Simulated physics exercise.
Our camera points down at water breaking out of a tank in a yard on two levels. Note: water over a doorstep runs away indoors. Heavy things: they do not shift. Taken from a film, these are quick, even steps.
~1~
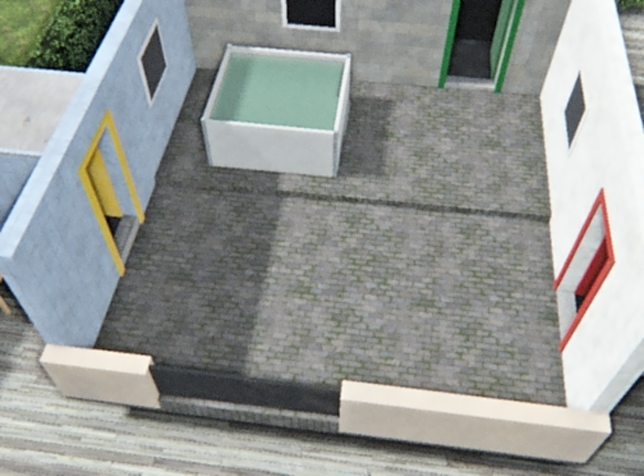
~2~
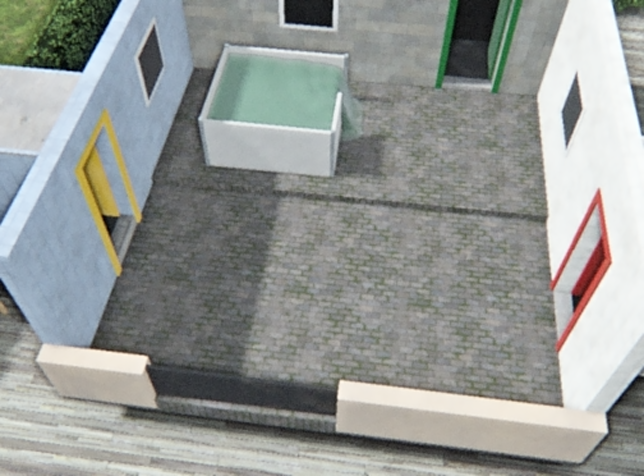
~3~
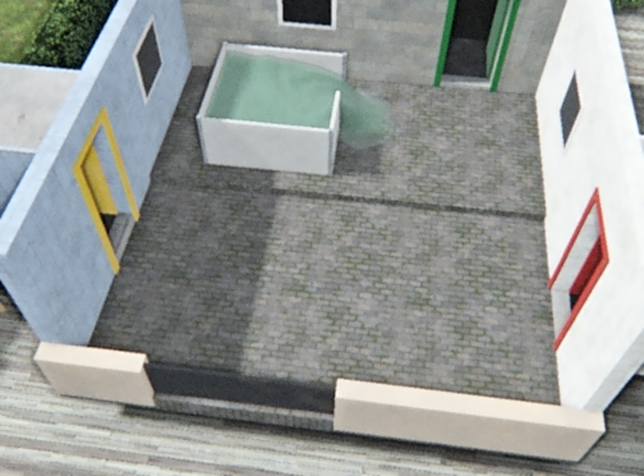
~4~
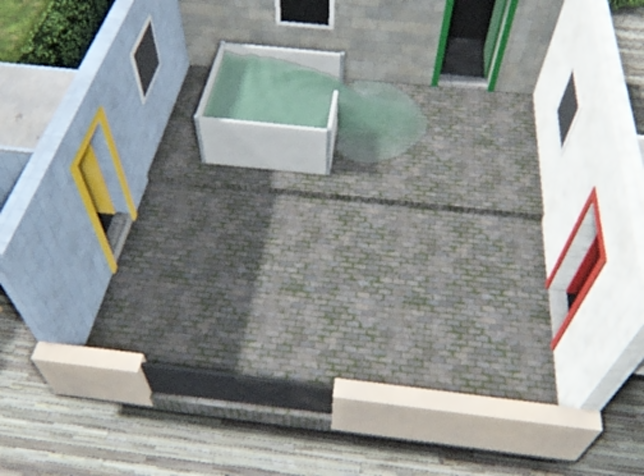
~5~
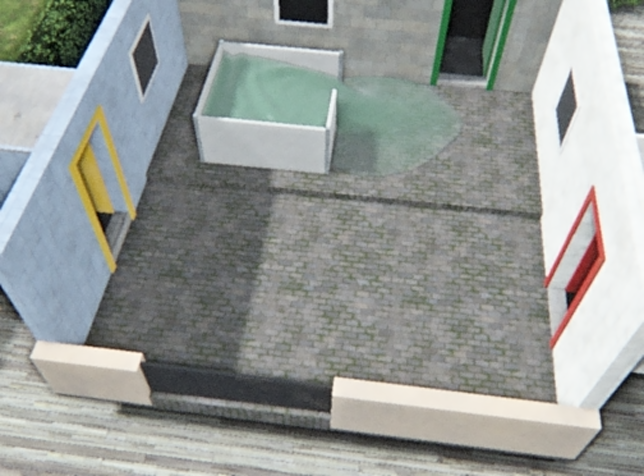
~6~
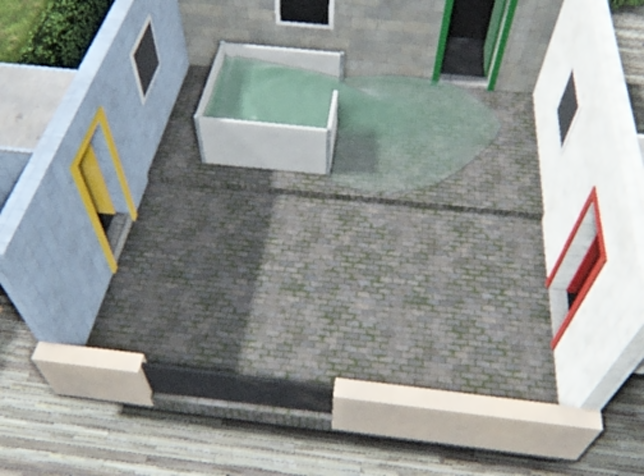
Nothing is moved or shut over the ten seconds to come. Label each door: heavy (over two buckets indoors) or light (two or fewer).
Yellow door - light; red door - heavy; green door - heavy.
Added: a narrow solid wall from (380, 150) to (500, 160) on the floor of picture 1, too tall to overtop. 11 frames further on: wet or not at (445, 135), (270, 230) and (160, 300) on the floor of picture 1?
Submerged, spared, then spared.
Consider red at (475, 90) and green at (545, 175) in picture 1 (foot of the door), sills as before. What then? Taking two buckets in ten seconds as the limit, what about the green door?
Green: Comes in high.
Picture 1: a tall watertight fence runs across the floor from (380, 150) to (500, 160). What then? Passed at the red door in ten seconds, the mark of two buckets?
Red: Falls short.
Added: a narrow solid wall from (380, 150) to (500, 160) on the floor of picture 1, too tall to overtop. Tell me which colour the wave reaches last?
I'd say the yellow one is last.
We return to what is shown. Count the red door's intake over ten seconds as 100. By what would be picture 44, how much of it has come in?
I'd put it at about 50 per cent.
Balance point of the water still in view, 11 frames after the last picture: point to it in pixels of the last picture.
Close to pixel (361, 134).
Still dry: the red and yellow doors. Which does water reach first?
Soonest: The red-painted one.
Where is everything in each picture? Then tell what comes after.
The water tank at (280, 91) is whole and still, in the first frame.
Water pours out at (340, 103) and has run to (349, 99), in the second frame.
The front is at (387, 133), out from the gap at (338, 104), in the third frame.
Water pours out at (336, 105) and has run to (424, 127), in the fourth frame.
The front is at (458, 122), out from the gap at (335, 104), in the fifth frame.
The front is at (493, 116), out from the gap at (336, 105), in the sixth frame.
A moment on, water covers 25 % of the floor; the yellow door not reached, the red door not reached, the green door under two buckets in.
Next, water covers 30 % of the floor; the yellow door not reached, the red door wet at the sill, nothing in, the green door over two buckets in.
Then, water covers 45 % of the floor; the yellow door not reached, the red door under two buckets in, the green door over two buckets in.
Later, water covers 75 % of the floor; the yellow door not reached, the red door over two buckets in, the green door far over two buckets in.
In the end, water covers 95 % of the floor; the yellow door wet at the sill, nothing in, the red door over two buckets in, the green door far over two buckets in.
